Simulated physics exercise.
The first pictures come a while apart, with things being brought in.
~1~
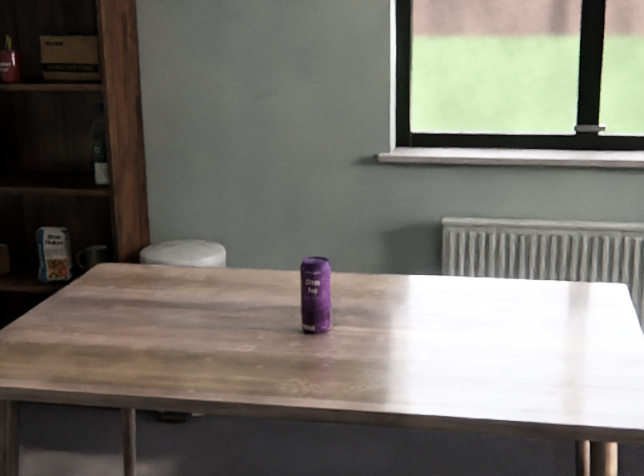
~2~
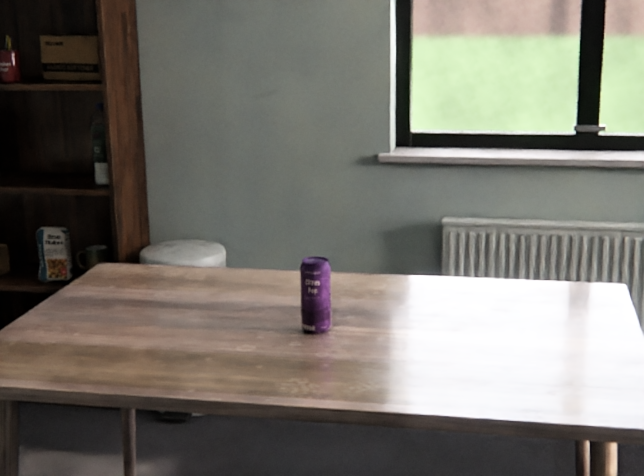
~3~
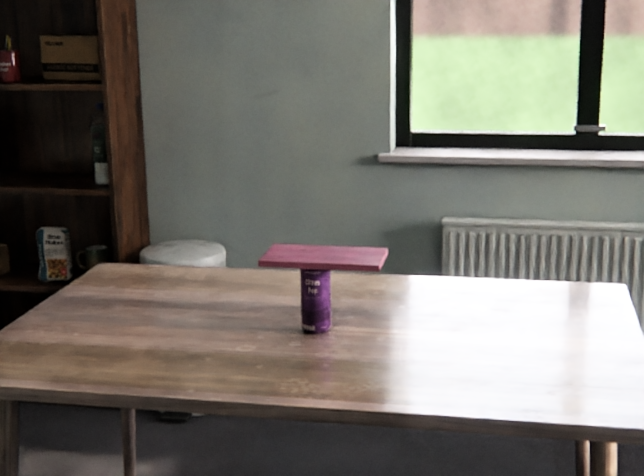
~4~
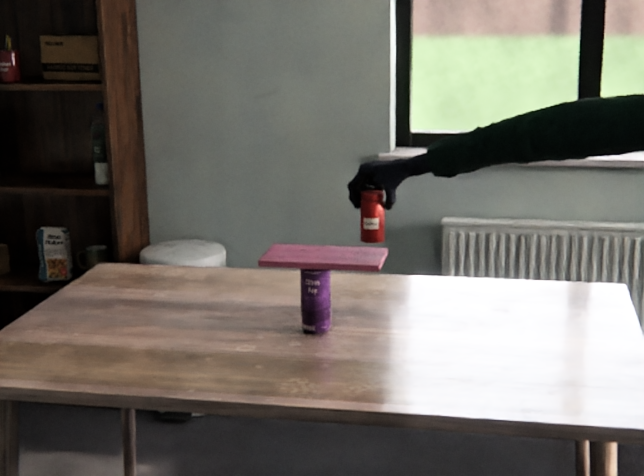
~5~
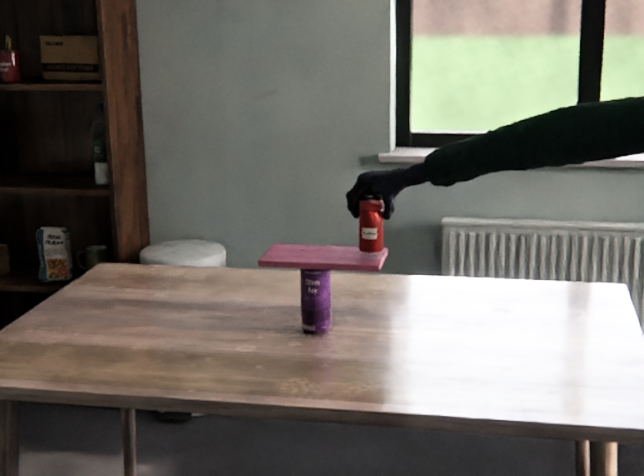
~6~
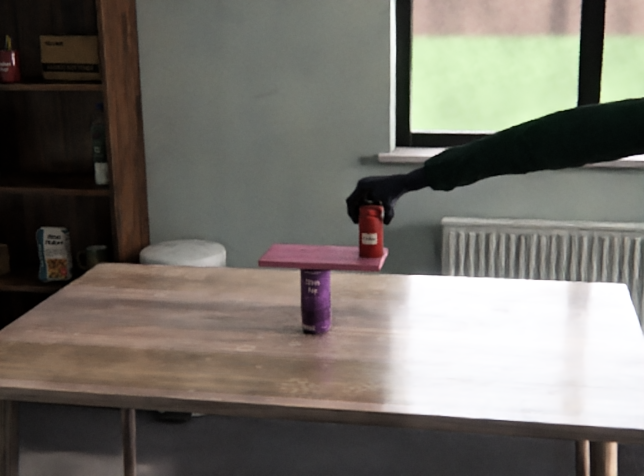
A purple can stands alone near the middle of a wooden table, seen from slightly above by a still camera in a grey-green room with a dark shelf at left and a window and white radiator at right. A flat pink board then appears balanced across the can's top. A dark-sleeved arm reaches in from the right, lowers a red shaker onto the board's right end and keeps hold of it.
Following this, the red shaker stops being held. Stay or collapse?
Sure enough, it doesn't last, sadly.
Then, 0.30 s later than the last frame, red shaker now fallen; pink board tilted by 33°.
Then, 0.50 s later than the last frame, pink board now fallen.
Then, 0.70 s later than the last frame, things are still on the move.
Then, 1.00 s later than the last frame, as before.
When it is over, fallen, red shaker and pink board; purple can as before. The stack loses its balance.
